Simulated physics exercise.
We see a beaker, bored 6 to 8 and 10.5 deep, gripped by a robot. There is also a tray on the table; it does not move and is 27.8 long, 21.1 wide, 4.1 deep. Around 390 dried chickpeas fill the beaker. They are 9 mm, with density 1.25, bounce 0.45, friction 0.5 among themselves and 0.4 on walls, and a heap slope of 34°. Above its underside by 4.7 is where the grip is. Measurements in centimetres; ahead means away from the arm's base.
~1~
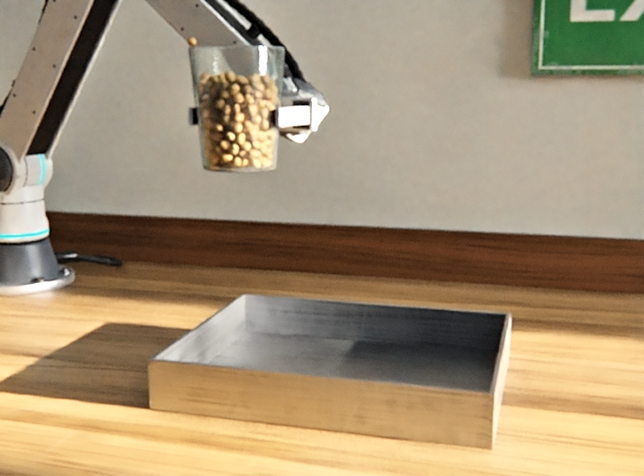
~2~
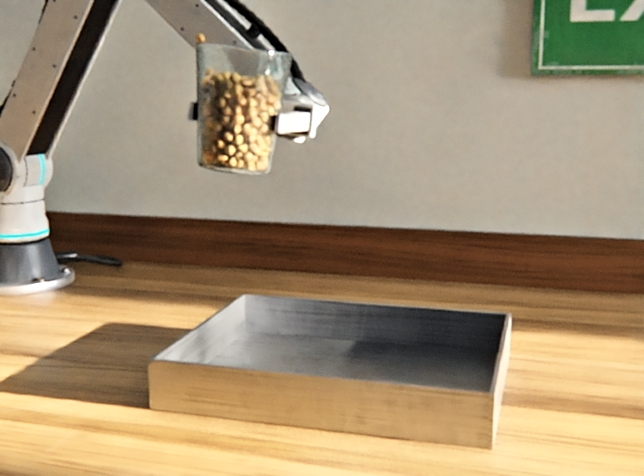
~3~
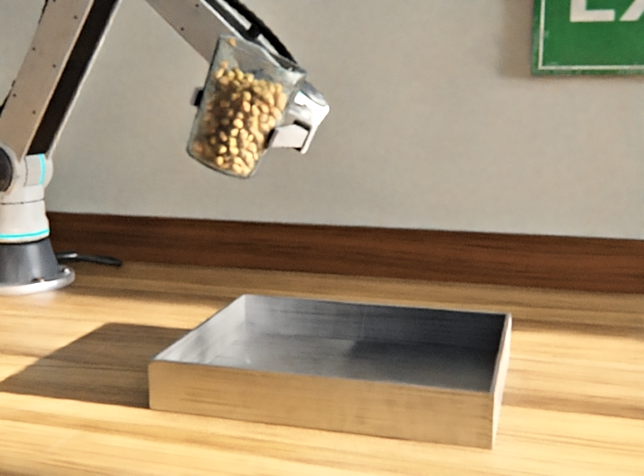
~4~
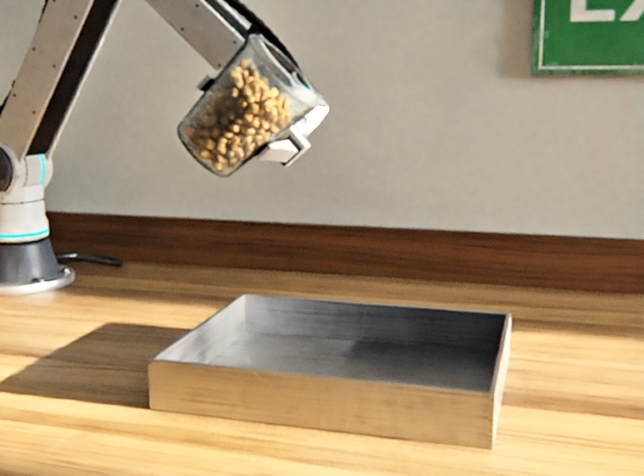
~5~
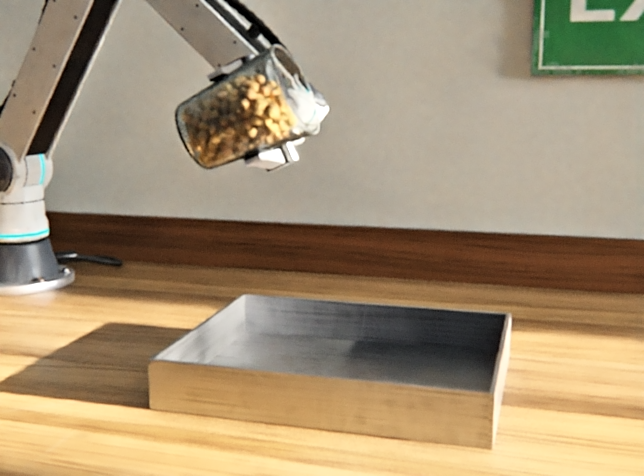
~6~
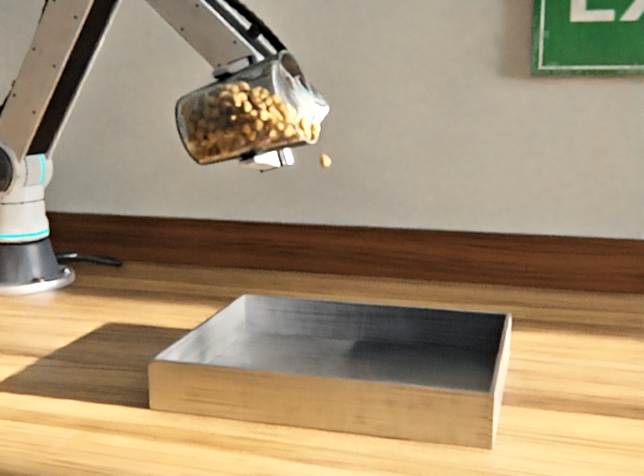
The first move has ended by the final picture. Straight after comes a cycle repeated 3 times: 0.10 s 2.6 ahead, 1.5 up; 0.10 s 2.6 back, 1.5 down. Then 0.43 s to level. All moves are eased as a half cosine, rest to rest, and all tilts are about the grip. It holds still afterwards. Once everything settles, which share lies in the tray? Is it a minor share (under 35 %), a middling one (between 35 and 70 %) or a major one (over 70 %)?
A middling share.
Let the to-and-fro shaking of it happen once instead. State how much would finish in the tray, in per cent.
It would be near 35 per cent.
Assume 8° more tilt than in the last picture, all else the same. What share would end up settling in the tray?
Around 75 in a hundred, I'd say.
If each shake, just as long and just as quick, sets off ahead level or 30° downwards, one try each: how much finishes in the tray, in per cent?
45 and 25 %.
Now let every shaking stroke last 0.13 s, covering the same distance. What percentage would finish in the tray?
It would be some 40 %.
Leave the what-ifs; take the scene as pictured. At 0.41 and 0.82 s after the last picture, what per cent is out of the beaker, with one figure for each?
Estimates in order: Close to 45, close to 60.
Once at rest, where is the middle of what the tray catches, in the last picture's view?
It sits close to (405, 379).
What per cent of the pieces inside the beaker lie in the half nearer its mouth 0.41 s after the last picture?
That share comes to roughly 65 percent.
Then, 0.41 s later, tilted 73° forward, highest piece 25 above the table; 215 in the beaker, 100 in the tray, 72 in flight or on a rim.
Then, 0.82 s later, tilted 34° forward, highest piece 28 above the table; 222 in the tray, 162 in the beaker, 1 on the table or floor, 2 in flight or on a rim.
Then, 1.23 s later, level, highest piece 25 above the table; 223 in the tray, 162 in the beaker, 2 on the table or floor.
Then, 2.28 s later, level, highest piece 25 above the table; 223 in the tray, 162 in the beaker, 2 on the table or floor.
At rest, 223 in the tray, 162 in the beaker, 2 on the table or floor. That is 58 % in the tray.
